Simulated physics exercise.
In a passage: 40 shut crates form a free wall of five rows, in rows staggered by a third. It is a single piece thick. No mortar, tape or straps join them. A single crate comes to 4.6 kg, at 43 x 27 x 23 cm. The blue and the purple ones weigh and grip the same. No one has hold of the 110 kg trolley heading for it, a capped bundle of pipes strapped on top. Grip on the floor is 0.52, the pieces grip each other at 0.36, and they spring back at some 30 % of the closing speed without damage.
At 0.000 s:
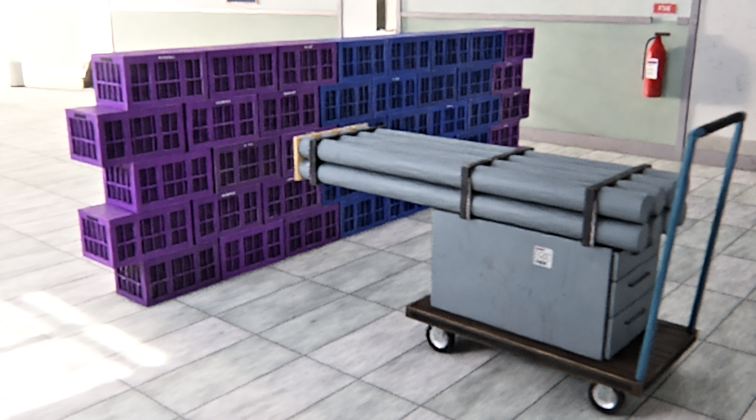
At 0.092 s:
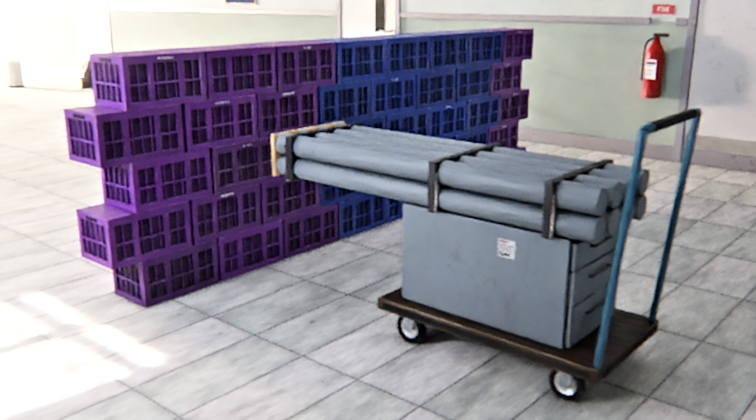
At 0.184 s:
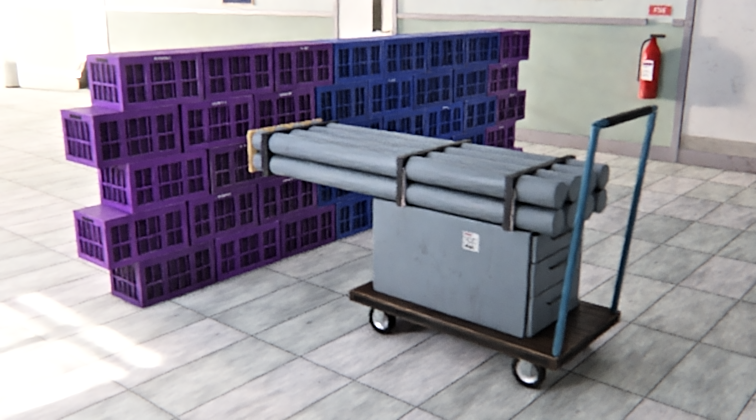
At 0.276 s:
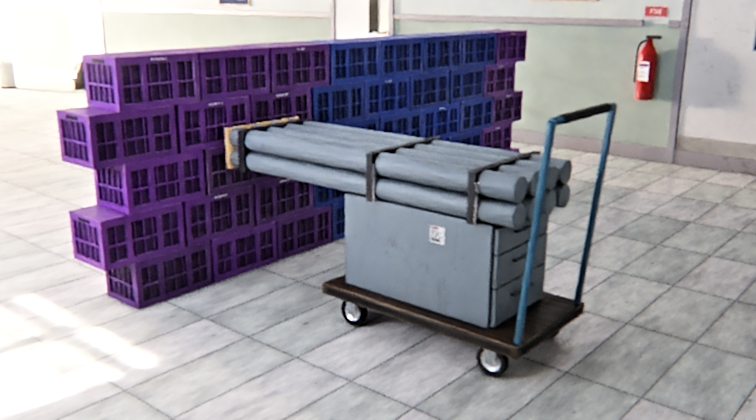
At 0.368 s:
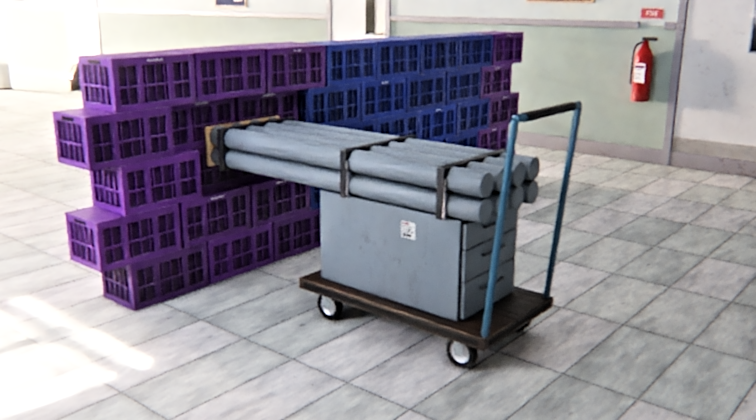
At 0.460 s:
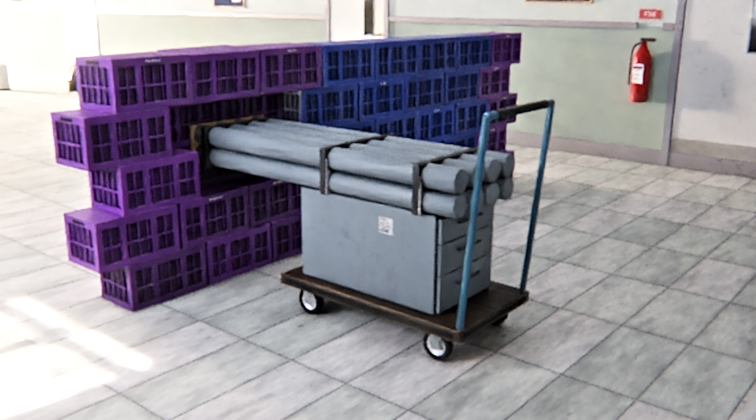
A loaded trolley rolling left with grey pipes atop a cabinet, their front end pushing into a wall of purple and blue crates.
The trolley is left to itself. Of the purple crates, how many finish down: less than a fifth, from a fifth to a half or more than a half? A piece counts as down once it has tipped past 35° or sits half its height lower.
Ending down: From a fifth to a half.
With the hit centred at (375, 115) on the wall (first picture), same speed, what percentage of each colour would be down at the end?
Then purple 0, blue 40 per cent.
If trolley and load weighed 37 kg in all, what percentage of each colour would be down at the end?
Then purple 40, blue 10 per cent.
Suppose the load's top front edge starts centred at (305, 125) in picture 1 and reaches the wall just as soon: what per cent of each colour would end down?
Then purple 40, blue 10 per cent.
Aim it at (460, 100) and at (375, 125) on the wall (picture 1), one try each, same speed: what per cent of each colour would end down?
Purple 0 then 0, blue 30 then 40 per cent.
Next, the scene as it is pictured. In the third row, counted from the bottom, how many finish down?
2 from that row.
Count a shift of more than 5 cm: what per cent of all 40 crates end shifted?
30 per cent.
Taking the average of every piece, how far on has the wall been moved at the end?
Some 20 cm on average.
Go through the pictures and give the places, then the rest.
In the first picture (places mark the middle of the side facing us; the camera pans a little), load (303, 152) 49 cm short of the wall; top purple crate (245, 72); top blue crate (411, 55); nothing disturbed.
Load (280, 148) 35 cm short of the wall; top purple crate (243, 72), in the second picture.
Load (256, 145) 20 cm short of the wall; top purple crate (240, 73), in the third picture.
Load (233, 142) 58 mm short of the wall; top purple crate (237, 74), in the fourth picture.
Load (212, 140) 7 cm into the wall's line; top purple crate (232, 74); 4 disturbed, none down, in the fifth picture.
Load (197, 139) 18 cm into the wall's line; top purple crate (227, 76) leaning 3°; top blue crate (398, 60); 7 disturbed, none down, in the sixth picture.
After 0.84 s, load 55 cm past the wall's line, still rolling; 3 of the 20 purple crates down (3 of 40 in all colours); top purple crate leaning 17°, 10 cm lower.
After 1.42 s, load 88 cm past the wall's line, still rolling; 7 of the 20 purple crates down (9 of 40 in all colours); top purple crate 13 cm lower.
At rest (3.9 s), load 90 cm past the wall's line, stopped; 7 of the 20 purple crates down (9 of 40 in all colours); top purple crate 13 cm lower; top blue crate unmoved. That is 35 per cent. As the last picture would show them, middles, top purple crate near (124, 90), top blue crate near (381, 58).
